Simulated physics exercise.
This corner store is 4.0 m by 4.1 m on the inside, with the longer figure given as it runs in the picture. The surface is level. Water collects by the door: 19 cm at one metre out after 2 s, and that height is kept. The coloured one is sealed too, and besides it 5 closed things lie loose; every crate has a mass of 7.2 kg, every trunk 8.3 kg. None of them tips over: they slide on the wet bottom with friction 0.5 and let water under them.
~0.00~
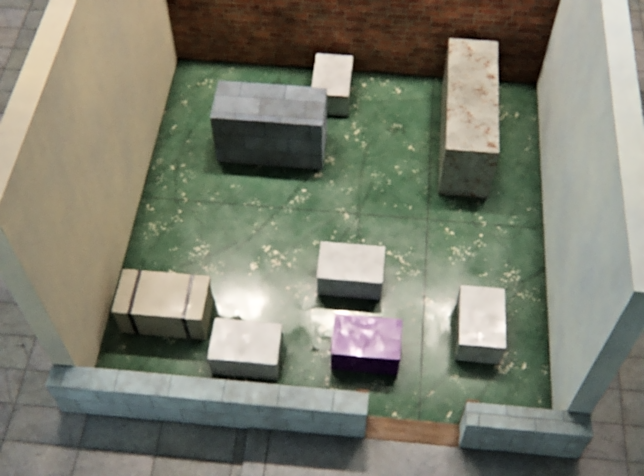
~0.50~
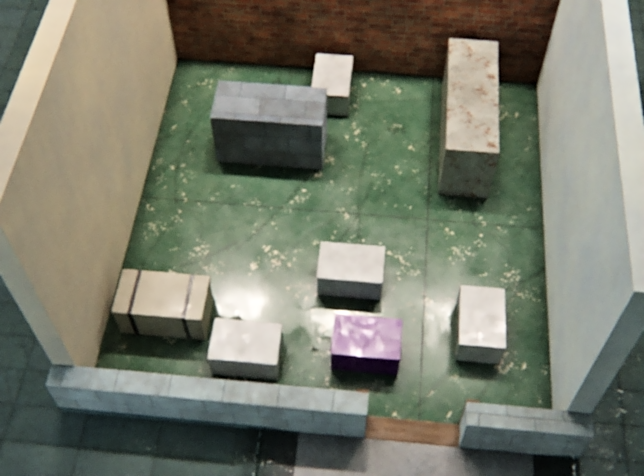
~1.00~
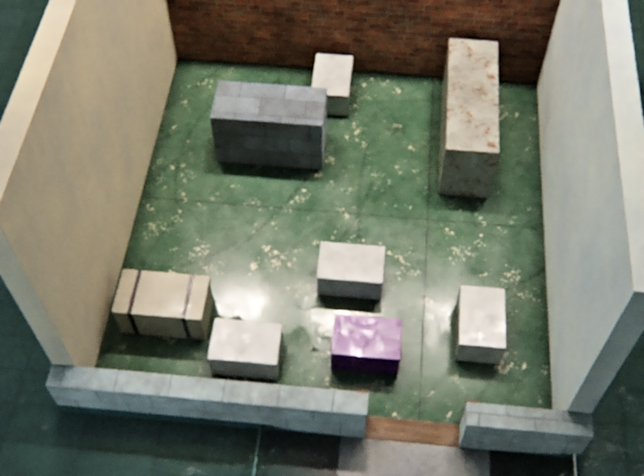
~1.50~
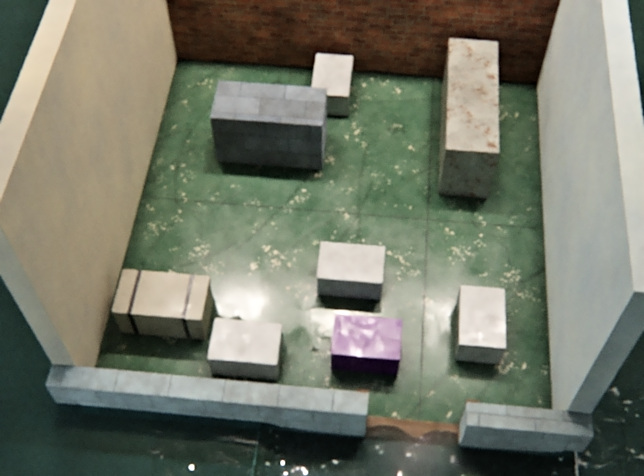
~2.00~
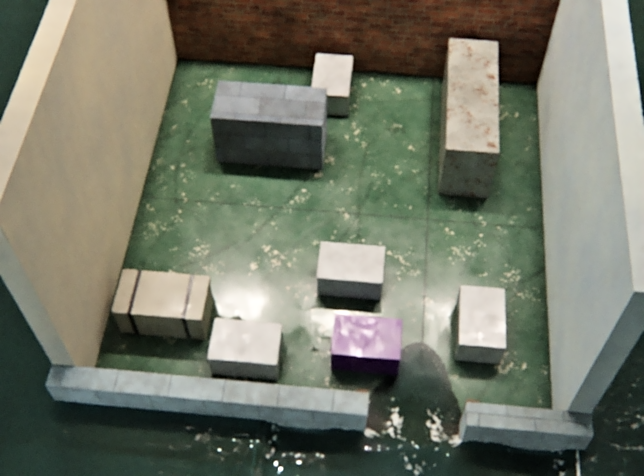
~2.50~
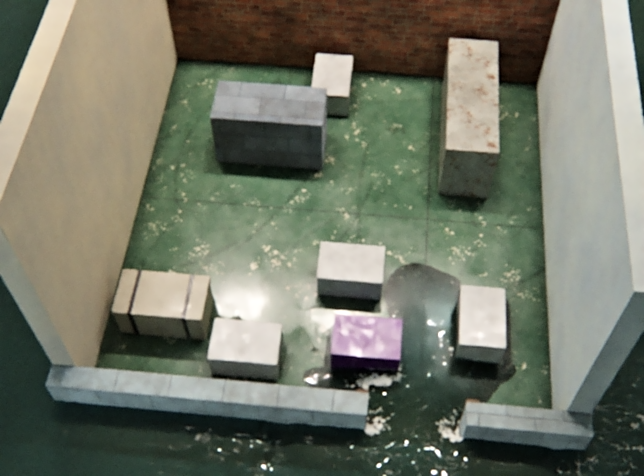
A small roofless room with a green speckled floor, pale side walls and a brick back wall is seen from high above its low, gapped front wall. A purple crate sits near the front among whitish blocks, with a banded tan box at left, and a grey block and tall mottled one farther back. Dark water covers the paving outside, then spreads through the doorway around the front boxes, while they and the camera stay still.
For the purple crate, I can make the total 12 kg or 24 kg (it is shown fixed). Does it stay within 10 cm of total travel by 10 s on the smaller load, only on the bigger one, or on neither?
No offered weight is adequate.
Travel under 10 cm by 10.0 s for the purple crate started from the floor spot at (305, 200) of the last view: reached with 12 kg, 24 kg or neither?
Note: Both OK.
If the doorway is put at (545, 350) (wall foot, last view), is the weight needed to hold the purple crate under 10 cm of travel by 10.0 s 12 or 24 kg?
There just the heavier succeeds.
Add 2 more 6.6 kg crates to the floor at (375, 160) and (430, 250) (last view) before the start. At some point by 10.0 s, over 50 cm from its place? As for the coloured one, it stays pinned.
Note, in sequence: Exceeded, exceeded.
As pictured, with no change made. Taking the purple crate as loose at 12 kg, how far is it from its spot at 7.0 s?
Roughly 120 cm.
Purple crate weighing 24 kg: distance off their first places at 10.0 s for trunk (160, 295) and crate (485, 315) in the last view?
100 cm, 300 cm.
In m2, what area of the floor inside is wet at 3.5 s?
About 5.5 m2 is covered.
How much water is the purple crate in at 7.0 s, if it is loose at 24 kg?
About 4 cm.
After 3.5 s the purple crate would be 70 cm from its start with 12 kg and 30 cm from its start with 24 kg; 5 cm of water round it then.
After 4.5 s the purple crate would be 113 cm from its start with 12 kg and 38 cm from its start with 24 kg; 3 cm of water round it then.
After 7.0 s the purple crate would be 115 cm from its start with 12 kg and 38 cm from its start with 24 kg; 4 cm of water round it then.
After 10.0 s the purple crate would be 118 cm from its start with 12 kg and 38 cm from its start with 24 kg; 4 cm of water round it then.
